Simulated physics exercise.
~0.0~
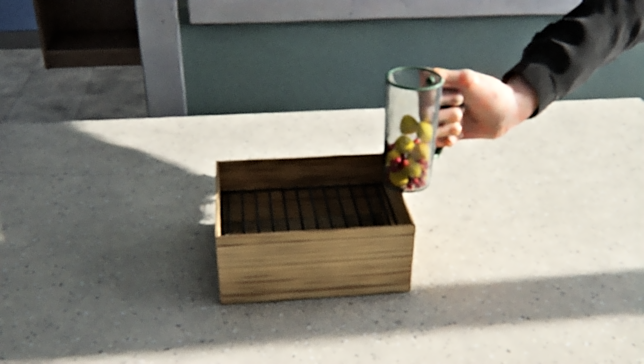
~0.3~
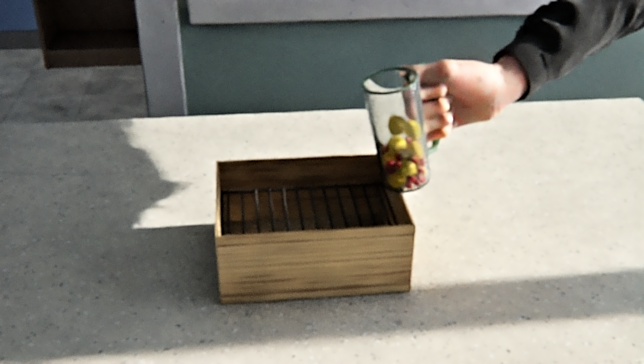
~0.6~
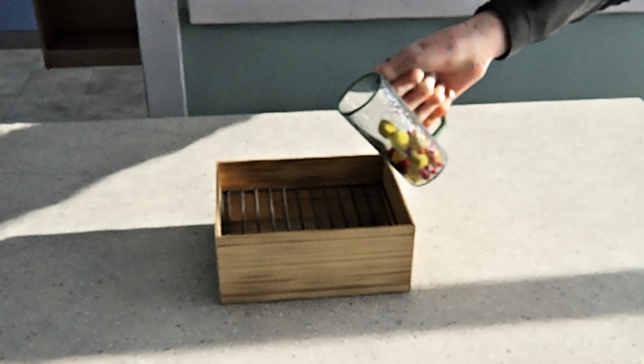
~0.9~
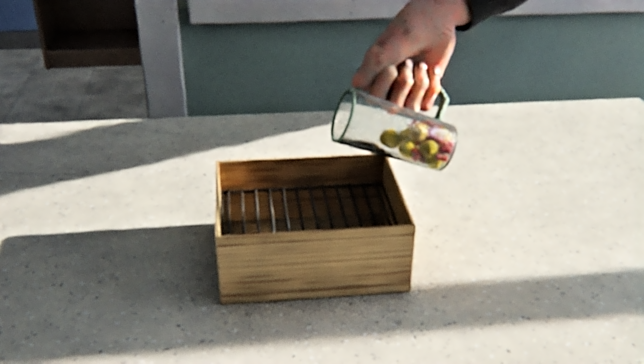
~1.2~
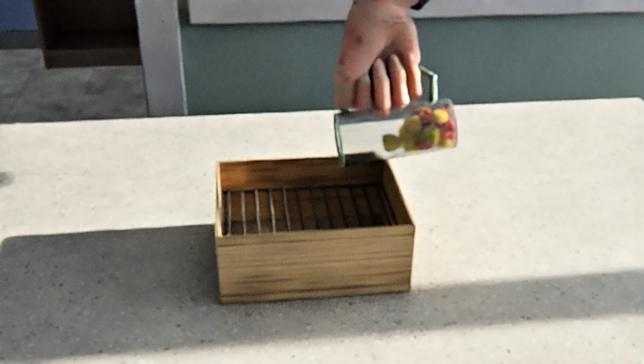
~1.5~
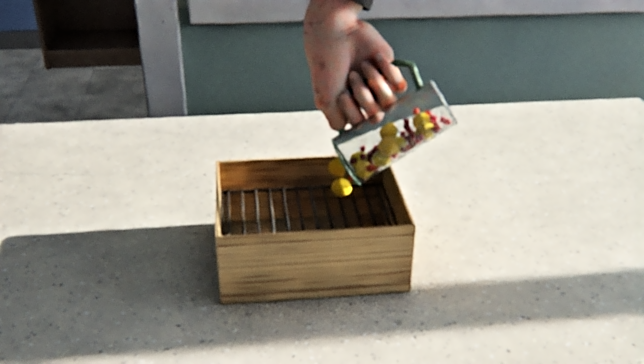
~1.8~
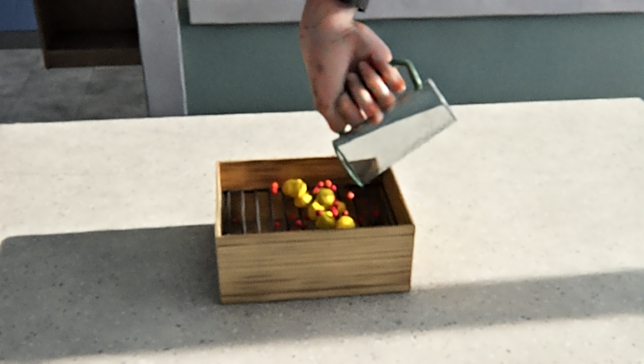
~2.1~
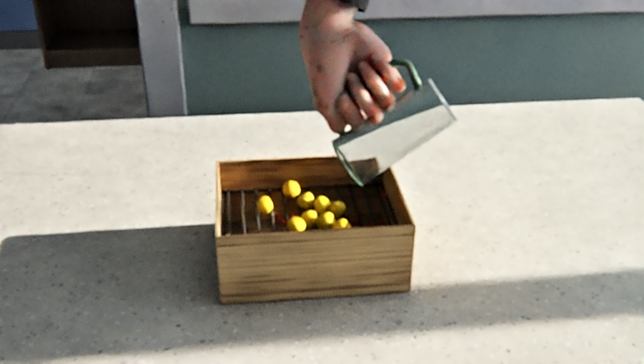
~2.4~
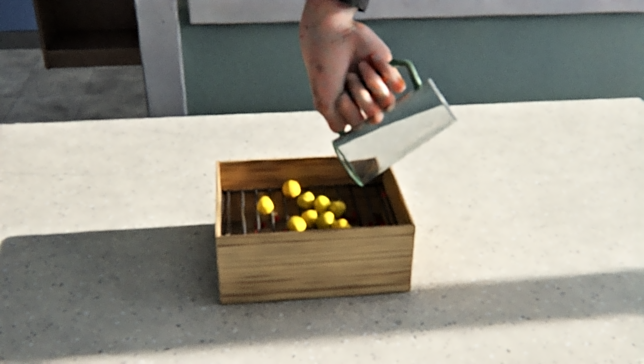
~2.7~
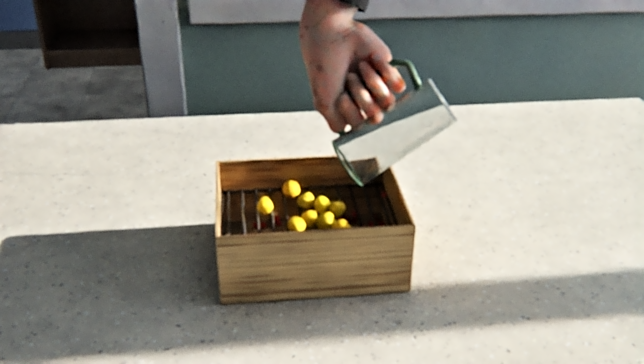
A hand tipped a clear glass mug of yellow and red balls over a wooden box with a wire rack inside, spilling them all out, and the larger yellow ones stayed on the wires while nearly all the small red ones dropped through.
